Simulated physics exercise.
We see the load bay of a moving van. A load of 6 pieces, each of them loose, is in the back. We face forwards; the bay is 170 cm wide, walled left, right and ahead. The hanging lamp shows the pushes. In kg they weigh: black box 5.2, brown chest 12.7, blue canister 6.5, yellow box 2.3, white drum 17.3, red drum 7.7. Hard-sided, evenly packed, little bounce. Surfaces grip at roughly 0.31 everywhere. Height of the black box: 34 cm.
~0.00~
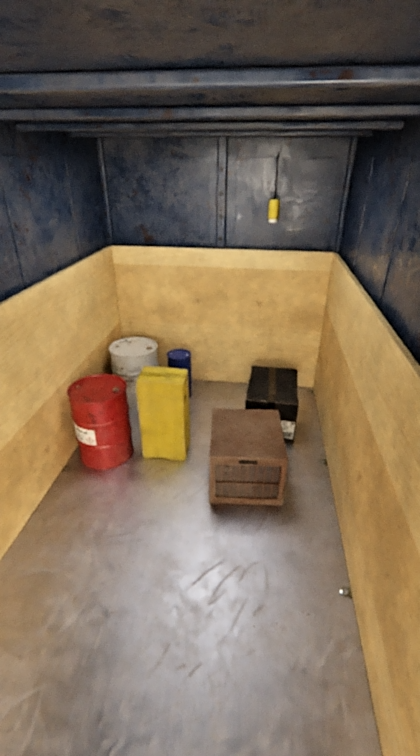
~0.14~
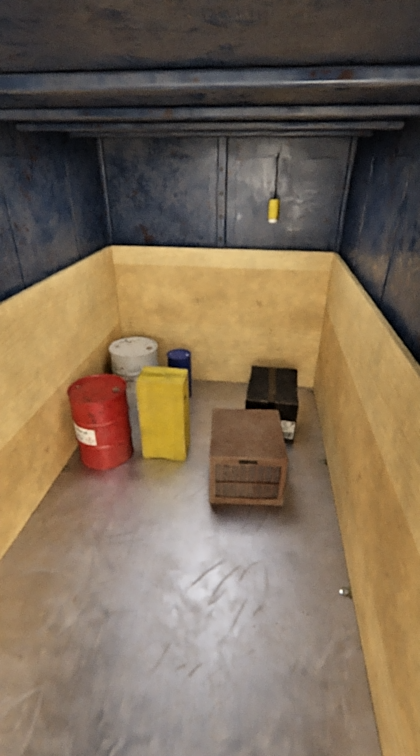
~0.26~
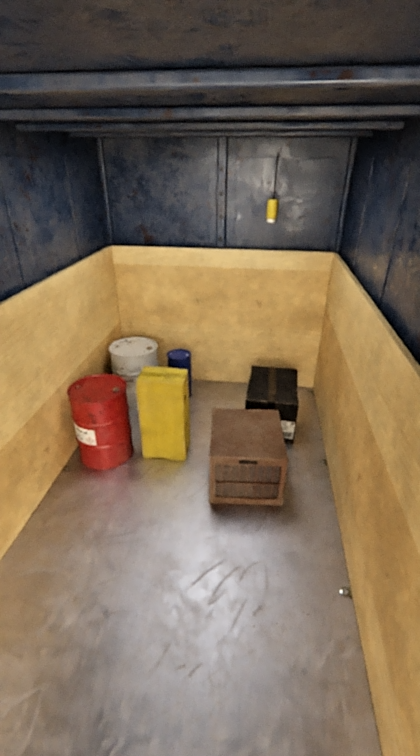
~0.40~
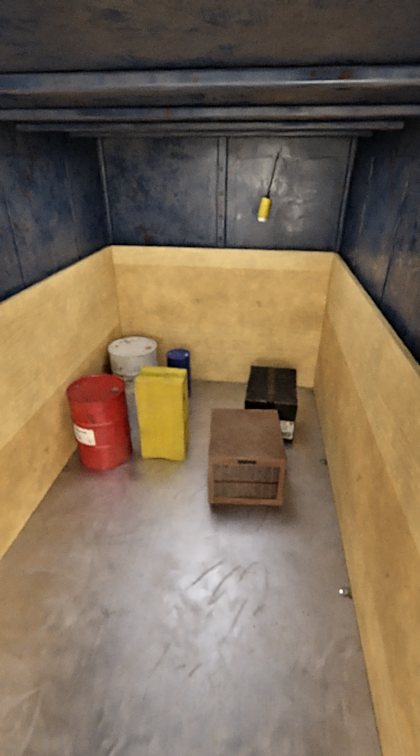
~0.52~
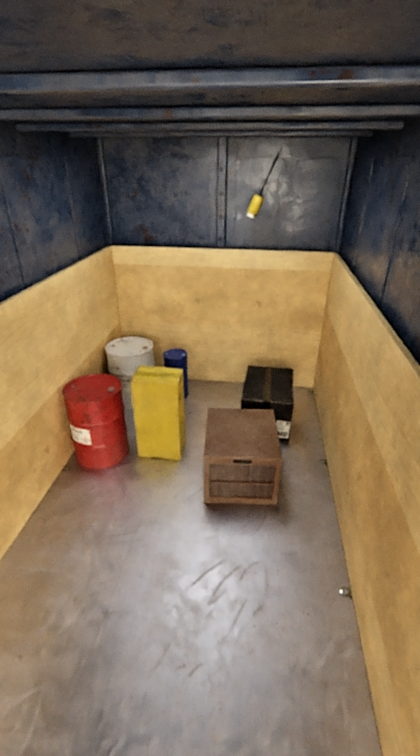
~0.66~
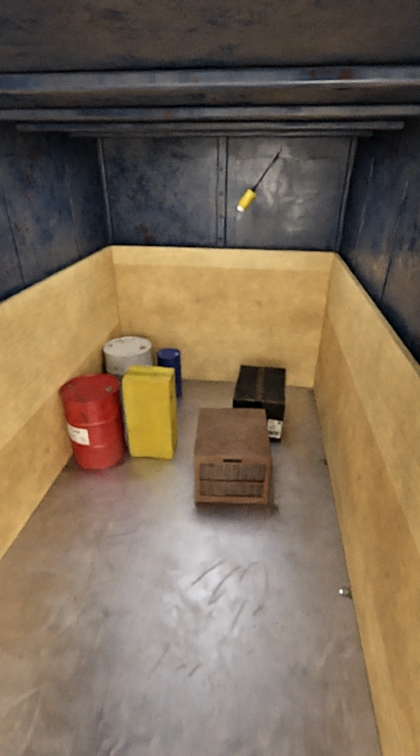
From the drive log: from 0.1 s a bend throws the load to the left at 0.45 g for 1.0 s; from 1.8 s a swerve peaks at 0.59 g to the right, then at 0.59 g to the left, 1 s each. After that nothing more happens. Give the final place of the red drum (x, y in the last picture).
It ends at about (96, 421).
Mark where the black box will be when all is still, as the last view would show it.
Around (212, 398).
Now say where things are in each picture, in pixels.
No push; red drum (102, 421); black box (271, 403), in the first frame.
Push 0.07 g left; yellow box (165, 414), in the second frame.
Push 0.29 g left; white drum (136, 373); black box (271, 403), in the third frame.
Push 0.45 g left; brown chest (244, 454), in the fourth frame.
Push 0.45 g left; yellow box (160, 414) moved 3 cm; white drum (132, 373) moved 3 cm, in the fifth frame.
Push 0.45 g left; red drum (96, 421) moved 5 cm; black box (260, 402) moved 9 cm, in the sixth frame.
After 2.46 s, push 0.40 g right; red drum moved 6 cm near (111, 422); black box moved 33 cm; brown chest moved 19 cm.
After 3.36 s, push 0.52 g left; red drum moved 21 cm near (134, 424); white drum moved 21 cm; black box moved 18 cm.
In the end (4.4 s), not toppled but over 15 cm from the start, black box and brown chest; the other 4 under 15 cm from the start. In the last view, red drum near (96, 421).
